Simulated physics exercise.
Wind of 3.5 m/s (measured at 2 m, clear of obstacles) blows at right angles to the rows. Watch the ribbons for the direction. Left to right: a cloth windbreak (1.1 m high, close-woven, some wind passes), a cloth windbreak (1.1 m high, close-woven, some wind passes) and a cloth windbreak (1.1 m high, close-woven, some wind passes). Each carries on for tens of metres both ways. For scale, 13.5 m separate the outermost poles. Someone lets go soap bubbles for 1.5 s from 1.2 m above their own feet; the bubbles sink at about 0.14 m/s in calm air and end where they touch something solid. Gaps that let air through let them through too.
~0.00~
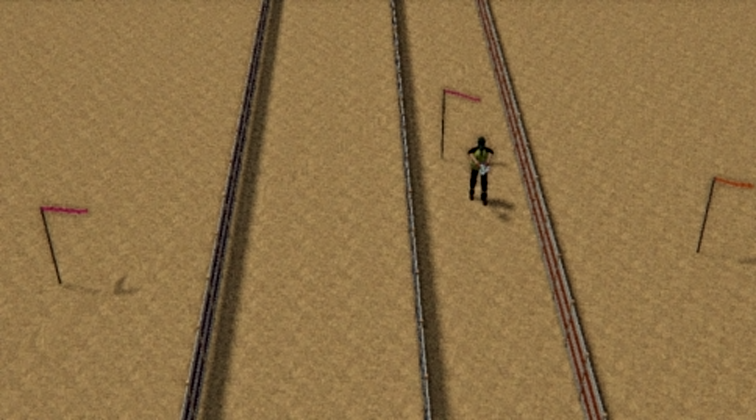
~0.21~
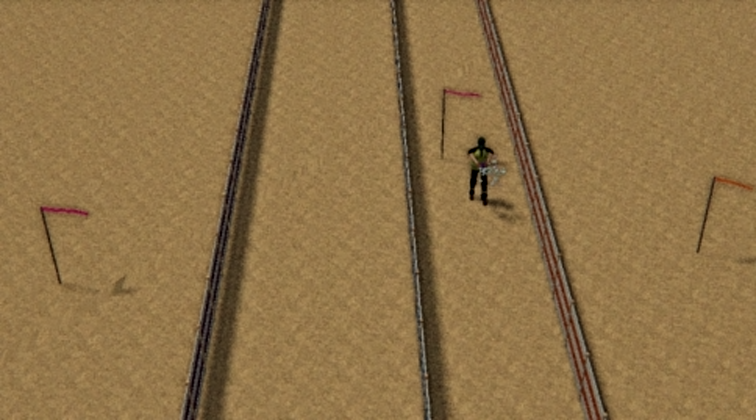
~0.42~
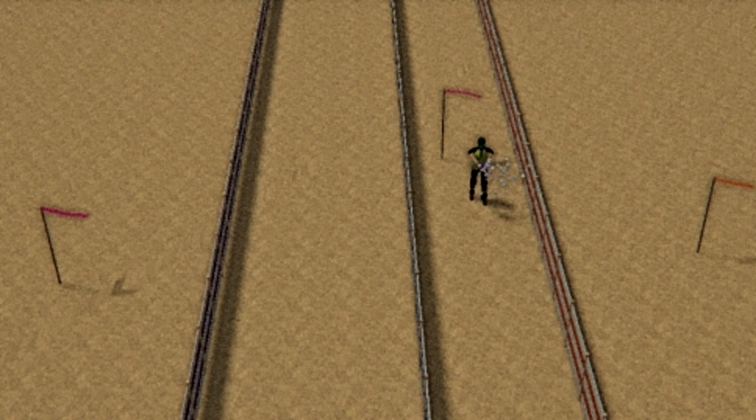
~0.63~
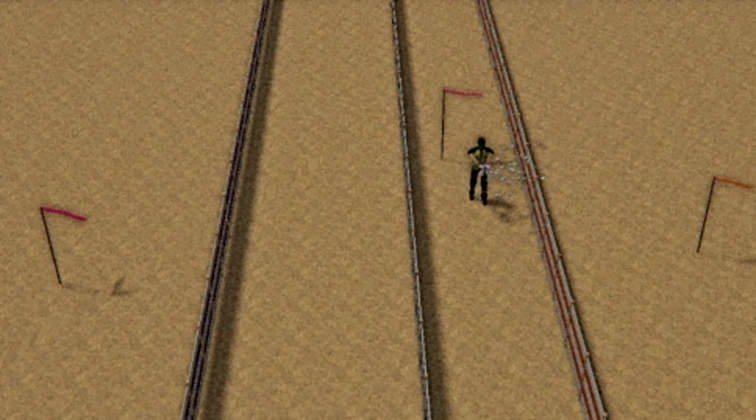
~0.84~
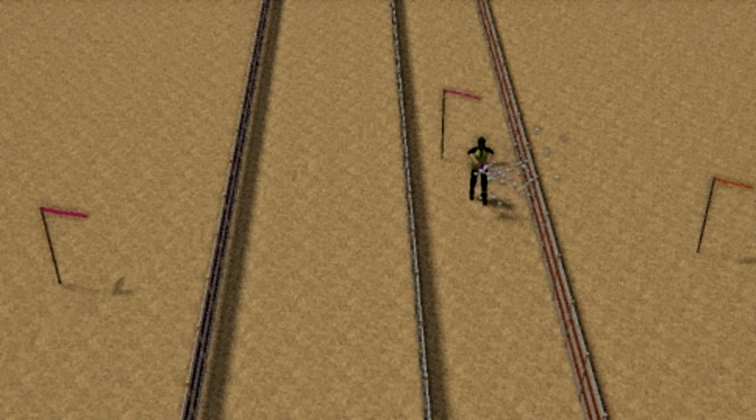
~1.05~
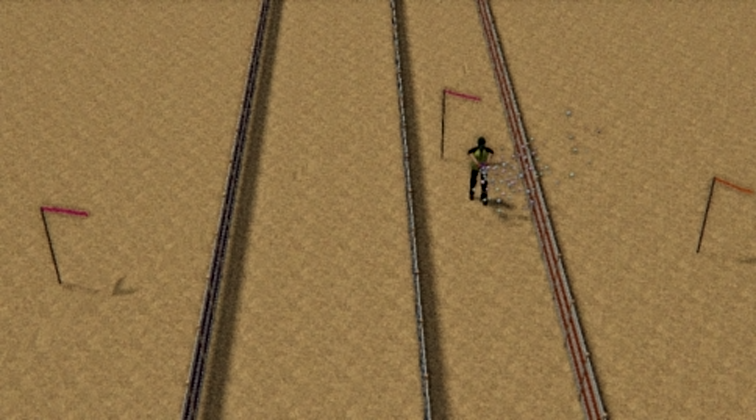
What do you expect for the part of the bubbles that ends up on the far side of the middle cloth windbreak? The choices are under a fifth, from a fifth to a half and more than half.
The share that finishes beyond it is less than a fifth.
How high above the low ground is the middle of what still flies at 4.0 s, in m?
Roughly 0.8 m up.
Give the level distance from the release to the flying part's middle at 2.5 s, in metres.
Roughly 1.5 m.
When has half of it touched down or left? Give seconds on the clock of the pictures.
At about 8.0 s.
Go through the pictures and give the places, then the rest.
In the first picture, the left ribbon ends at (88, 211), leaning 85 degrees to the right and the bubbles in the air span x = 480 to 490 around y = 170.
In the second picture, the bubbles in the air span x = 480 to 505 around y = 170.
In the third picture, the inner ribbon ends at (481, 96), leaning 80 degrees to the right, the bubbles in the air span x = 480 to 520 around y = 170 and the top of the middle cloth windbreak crosses (409, 175).
In the fourth picture, the left ribbon ends at (87, 220), leaning 75 degrees to the right and the bubbles in the air span x = 480 to 540 around y = 170.
In the fifth picture, the bubbles in the air span x = 480 to 560 around y = 170.
In the sixth picture, the inner ribbon ends at (480, 100), leaning 75 degrees to the right, the bubbles in the air span x = 485 to 585 around y = 170 and the top of the middle cloth windbreak crosses (409, 175).
After 2.5 s, 4 % is no longer flying here, and 0 % is beyond the middle cloth windbreak; the middle of what still flies is 0.9 m above the low ground, near (559, 177).
After 4.0 s, 16 % is no longer flying here, and 0 % is beyond the middle cloth windbreak; the middle of what still flies is 0.8 m above the low ground, near (648, 182).
After 8.0 s, 48 % is no longer flying here, and 0 % is beyond the middle cloth windbreak.
After 20.0 s, 98 % is no longer flying here, and 0 % is beyond the middle cloth windbreak.
After 45.0 s, 100 % is no longer flying here, and 0 % is beyond the middle cloth windbreak.
